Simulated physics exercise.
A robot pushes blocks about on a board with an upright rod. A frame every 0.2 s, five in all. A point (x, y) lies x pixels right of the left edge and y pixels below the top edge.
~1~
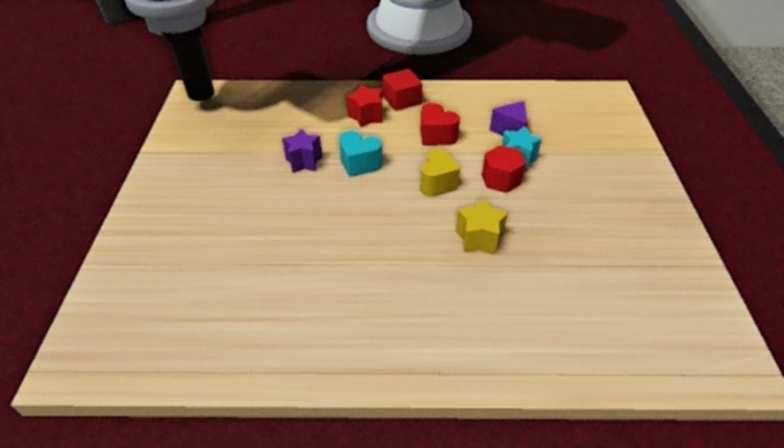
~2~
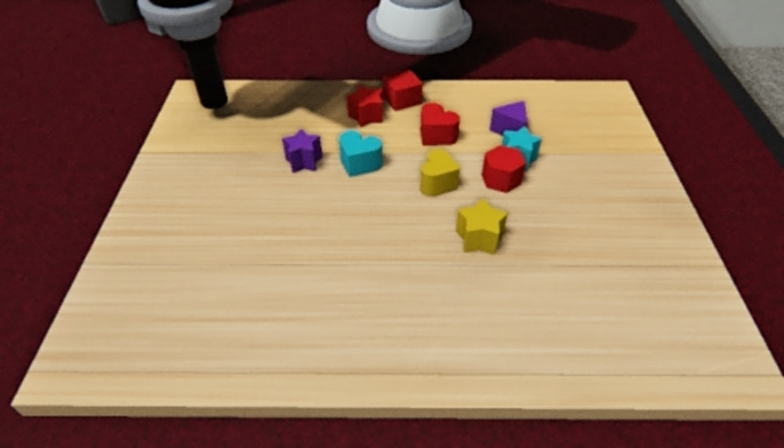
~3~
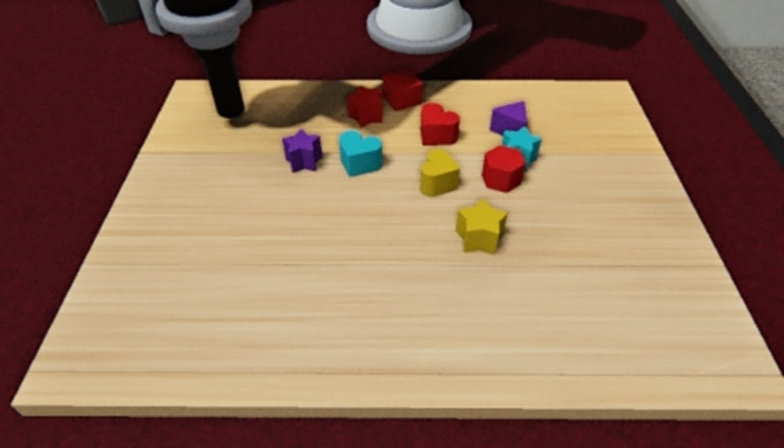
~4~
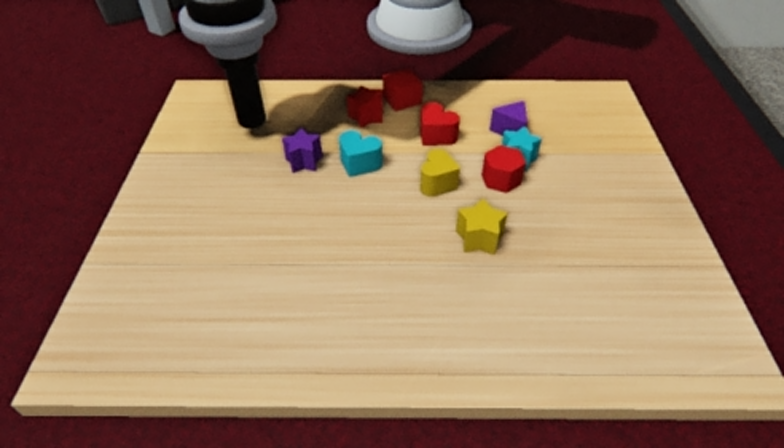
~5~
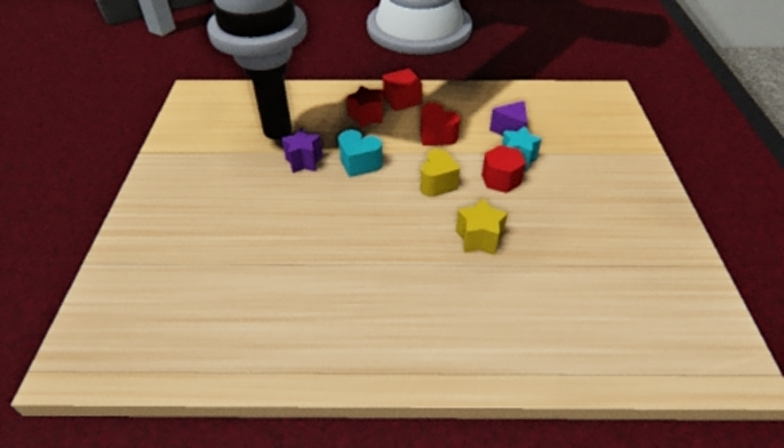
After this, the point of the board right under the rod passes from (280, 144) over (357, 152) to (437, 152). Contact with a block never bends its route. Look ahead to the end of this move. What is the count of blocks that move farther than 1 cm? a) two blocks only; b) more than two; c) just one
Answer: B.
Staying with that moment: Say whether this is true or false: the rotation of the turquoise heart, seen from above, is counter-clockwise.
False.
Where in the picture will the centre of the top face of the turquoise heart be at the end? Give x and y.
At pixel (396, 154).
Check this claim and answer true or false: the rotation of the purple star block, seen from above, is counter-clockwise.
This is false.
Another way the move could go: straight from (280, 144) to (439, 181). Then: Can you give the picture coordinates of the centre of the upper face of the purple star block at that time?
Answer: (318, 151).
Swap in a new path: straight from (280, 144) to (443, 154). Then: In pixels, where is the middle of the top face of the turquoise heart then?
Pixel (383, 153).
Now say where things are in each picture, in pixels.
Lower end of the rod (202, 95), tops of blocks, purple star block (301, 140), turquoise heart (359, 142), red heart (438, 114), yellow heart (439, 163), in the first frame.
Rod (215, 103), blocks as before, in the second frame.
Rod (232, 112), blocks as before, in the third frame.
Rod (252, 122), blocks as before, in the fourth frame.
Rod (278, 132), purple star block (301, 140), turquoise heart (359, 142), red heart (438, 114), yellow heart (439, 163), in the fifth frame.
On the path given first. One third of the way, rod (330, 139); purple star block (313, 146), turned 60° clockwise.
Two thirds of the way, rod (384, 141); purple star block (313, 146), turned 65° clockwise; turquoise heart (392, 153), turned 70° clockwise.
At the end, rod (437, 141); purple star block (313, 146), turned 65° clockwise; turquoise heart (396, 154), turned 85° clockwise; red heart (448, 110), turned 35° anticlockwise; yellow heart not moved.
